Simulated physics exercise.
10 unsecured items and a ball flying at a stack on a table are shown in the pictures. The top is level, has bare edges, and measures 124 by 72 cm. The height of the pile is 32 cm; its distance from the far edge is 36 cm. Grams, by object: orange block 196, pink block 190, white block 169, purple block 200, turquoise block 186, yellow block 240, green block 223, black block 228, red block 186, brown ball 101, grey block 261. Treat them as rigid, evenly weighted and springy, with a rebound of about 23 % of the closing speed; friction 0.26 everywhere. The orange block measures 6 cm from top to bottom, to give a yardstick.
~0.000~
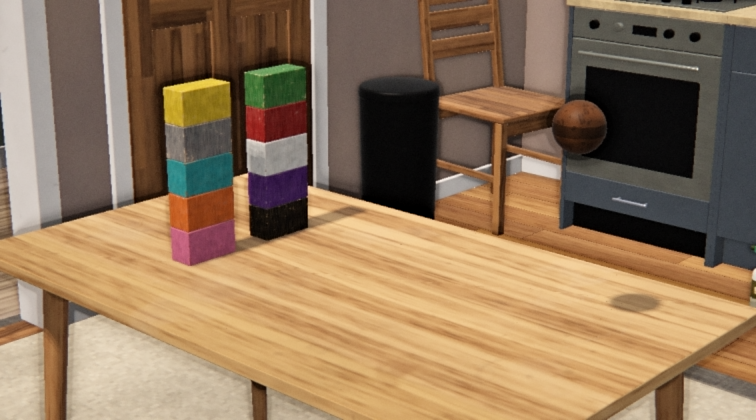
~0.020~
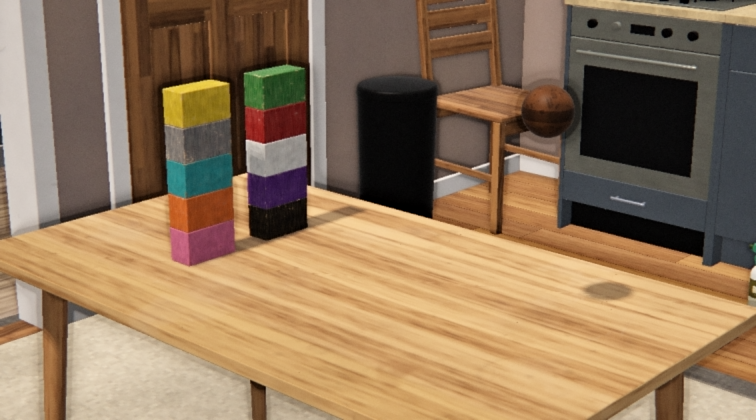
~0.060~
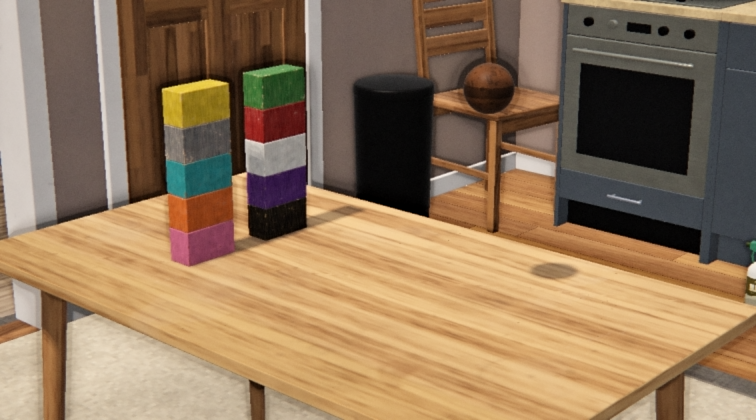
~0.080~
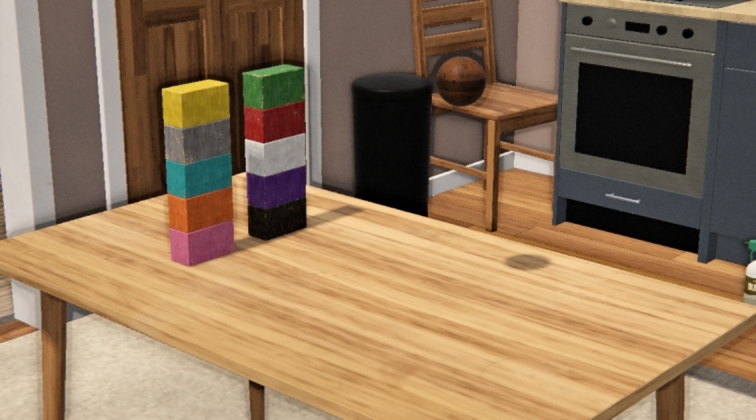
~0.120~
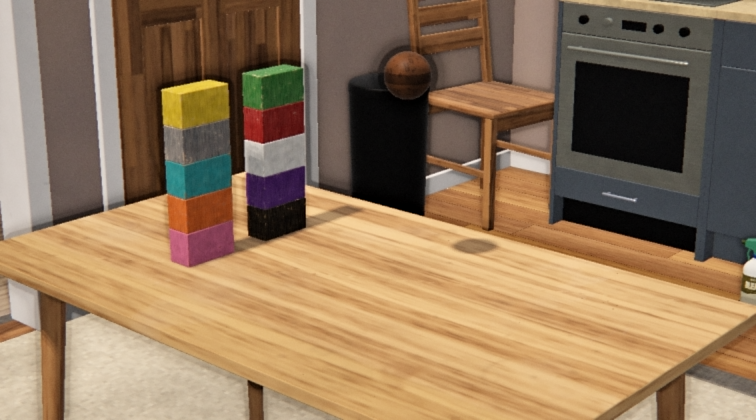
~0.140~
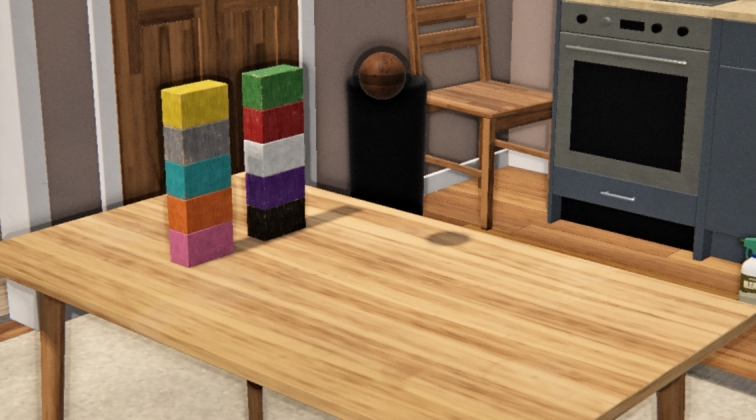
A brown ball flies leftward above a wooden table toward two stacks of coloured blocks.
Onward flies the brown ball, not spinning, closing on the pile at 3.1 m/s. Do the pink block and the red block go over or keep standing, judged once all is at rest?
The pink block keeps standing; the red block goes over.
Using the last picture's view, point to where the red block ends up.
The resting point is around (214, 186).
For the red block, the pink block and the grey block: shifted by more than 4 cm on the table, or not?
Note: Red block departs its position. Pink block is left in place. Grey block is left in place.
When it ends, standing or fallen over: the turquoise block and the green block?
Well, the turquoise block holds steady, and the green block tumbles down.
Around 0.34 s, brown ball near (322, 142); red block at 22° to upright near (259, 118); green block at 22° to upright.
Around 0.54 s, brown ball near (358, 211); red block on its side near (232, 186); green block on its side.
Around 1.04 s, brown ball near (369, 211); green block now off the table; red block on its side near (214, 186).
Finally (1.5 s), off the table and tipped over, green block; on their side or leaning hard on the table, red block; the other 8 still in place (within 4 cm). Final places as that camera would see them, pink block near (202, 241), red block near (214, 186).
